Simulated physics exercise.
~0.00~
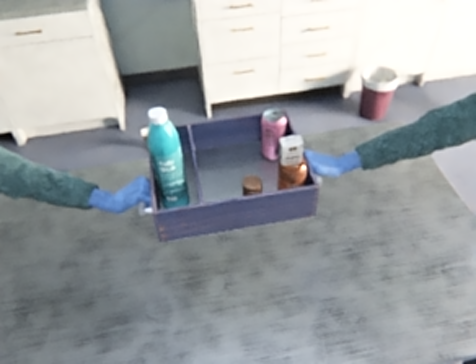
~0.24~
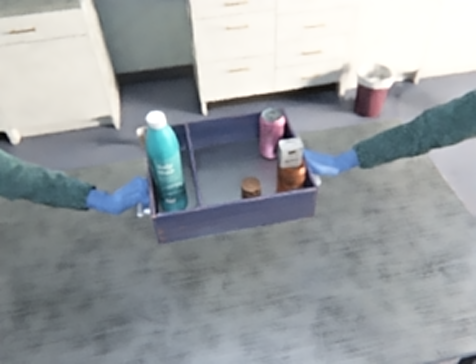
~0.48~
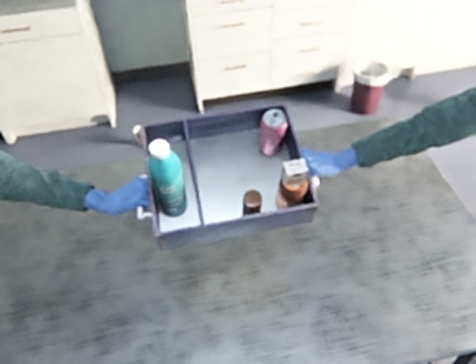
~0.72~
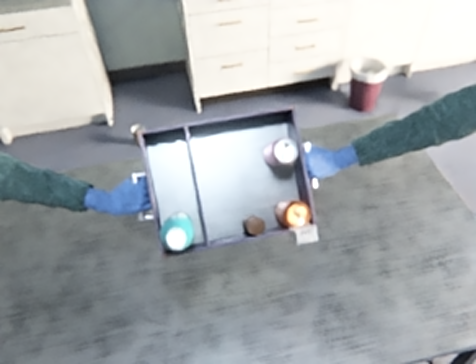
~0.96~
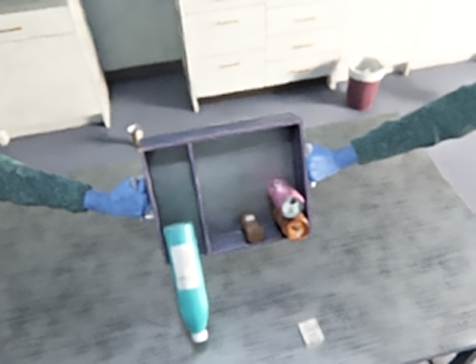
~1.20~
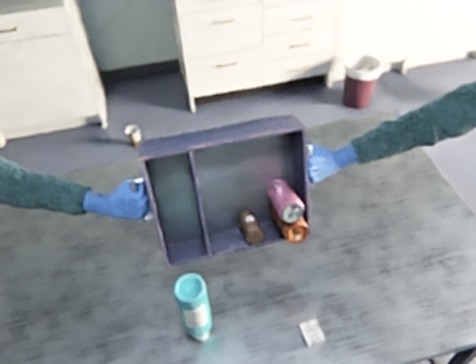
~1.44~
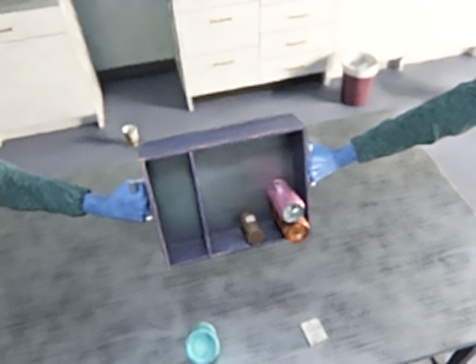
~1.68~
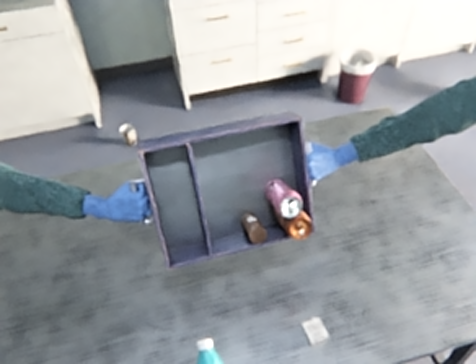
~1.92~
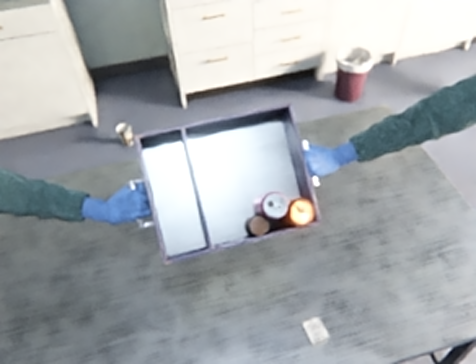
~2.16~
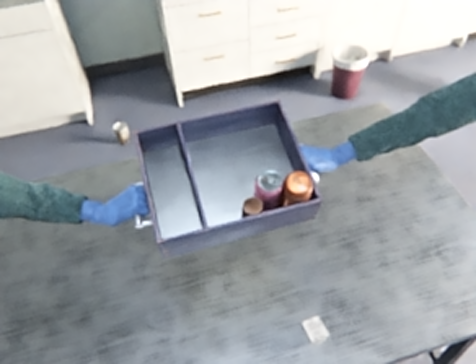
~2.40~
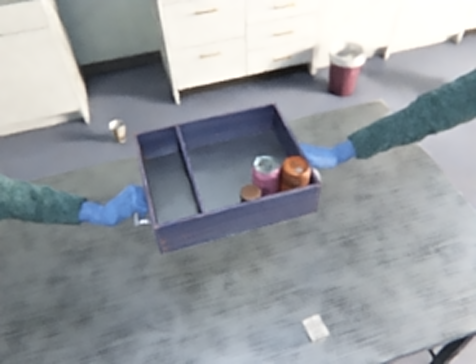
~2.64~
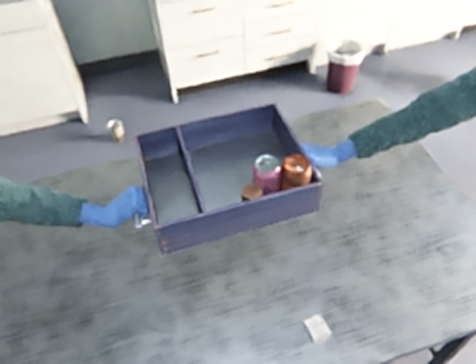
Gloved hands tip a divided crate forward, spilling a turquoise bottle and white packet, then level it.
